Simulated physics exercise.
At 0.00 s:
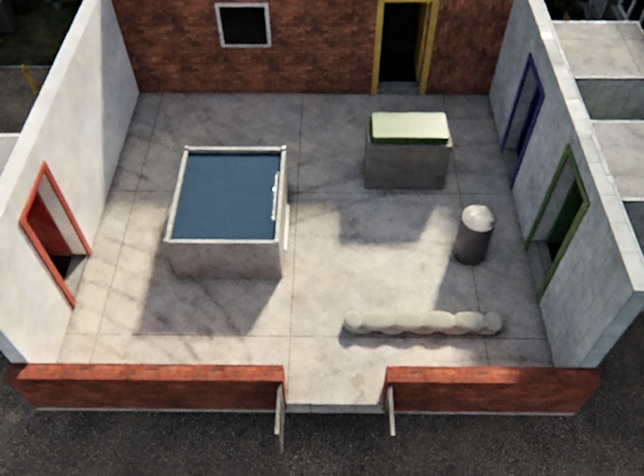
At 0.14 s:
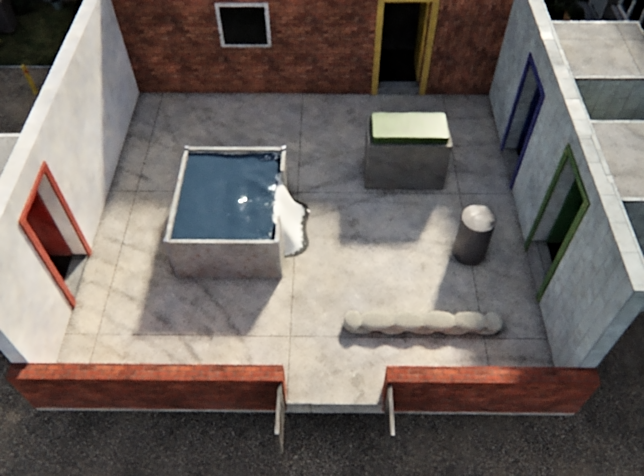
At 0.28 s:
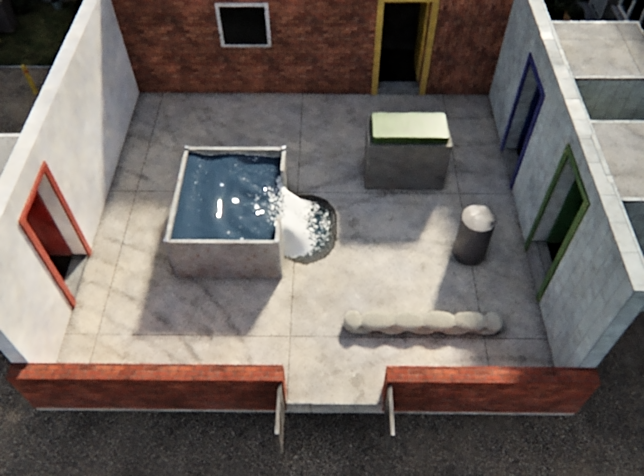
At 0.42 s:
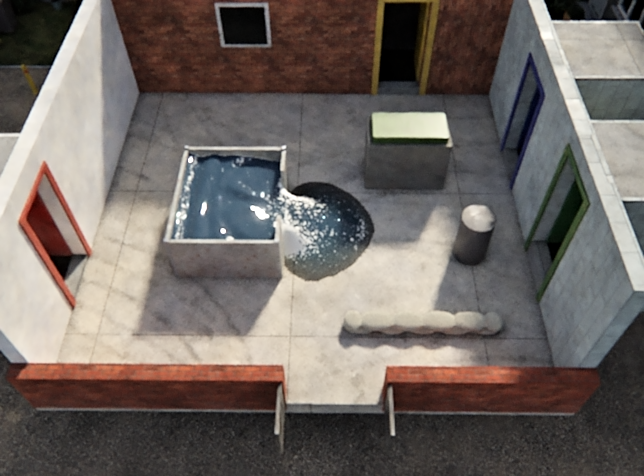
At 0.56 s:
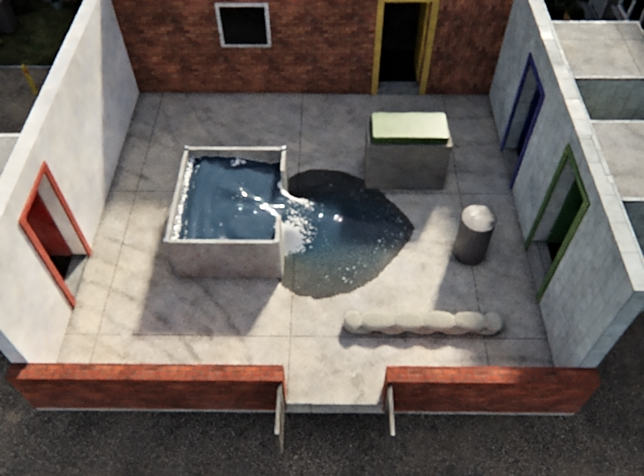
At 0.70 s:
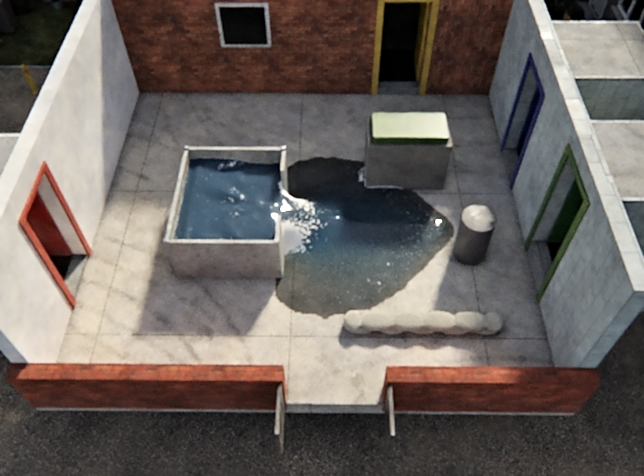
Water bursting through the right side of a raised square tank and spreading across a walled yard's pale floor toward a short post.
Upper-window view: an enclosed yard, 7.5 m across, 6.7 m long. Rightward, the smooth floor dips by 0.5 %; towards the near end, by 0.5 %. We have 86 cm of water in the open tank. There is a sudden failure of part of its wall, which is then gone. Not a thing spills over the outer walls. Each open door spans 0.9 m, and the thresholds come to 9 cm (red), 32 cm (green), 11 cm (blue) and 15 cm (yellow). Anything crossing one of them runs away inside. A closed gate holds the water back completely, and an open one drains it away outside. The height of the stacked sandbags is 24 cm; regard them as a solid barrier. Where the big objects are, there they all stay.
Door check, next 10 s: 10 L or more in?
In the end red door: Within the allowance. Green door: Within the allowance. Blue door: Beyond the allowance. Yellow door: Within the allowance.
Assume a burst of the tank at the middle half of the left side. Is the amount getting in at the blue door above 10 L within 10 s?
So, blue door: Within bounds.
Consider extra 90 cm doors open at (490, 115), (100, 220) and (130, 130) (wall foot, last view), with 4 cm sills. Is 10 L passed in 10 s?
Note, doorways in listed order: Goes beyond, stays short, stays short.
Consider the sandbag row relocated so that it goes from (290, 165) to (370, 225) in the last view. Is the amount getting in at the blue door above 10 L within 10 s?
Checked against the limit, blue is fine.
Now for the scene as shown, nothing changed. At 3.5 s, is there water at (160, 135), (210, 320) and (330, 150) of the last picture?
Point 1: Unreached; point 2: Unreached; point 3: Reached.
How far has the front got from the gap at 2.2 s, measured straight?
I'd say close to 5.2 m.
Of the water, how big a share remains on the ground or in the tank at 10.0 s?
96 %.
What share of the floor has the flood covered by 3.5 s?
Wet share: About 50 %.
After 1.4 s water covers 25 % of the floor and is deepest (43 cm) near (291, 225); red door not reached, green door 5 cm at the sill, 0 L in, blue door 8 cm at the sill, 0 L in, yellow door not reached.
After 2.2 s water covers 35 % of the floor and is deepest (46 cm) near (513, 219); red door not reached, green door 19 cm at the sill, 0 L in, blue door 17 cm at the sill, 9 L in, yellow door 9 cm at the sill, 0 L in.
After 3.5 s water covers 50 % of the floor and is deepest (31 cm) near (553, 390); red door not reached, green door 19 cm at the sill, 1 L in, blue door 12 cm at the sill, 24 L in, yellow door 8 cm at the sill, 0 L in.
After 6.0 s water covers 75 % of the floor and is deepest (18 cm) near (410, 196); red door not reached, green door 11 cm at the sill, 1 L in, blue door 14 cm at the sill, 32 L in, yellow door 9 cm at the sill, 0 L in.
After 10.0 s water covers 95 % of the floor and is deepest (14 cm) near (551, 379); red door 6 cm at the sill, 0 L in, green door 10 cm at the sill, 1 L in, blue door 7 cm at the sill, 40 L in, yellow door 5 cm at the sill, 0 L in.
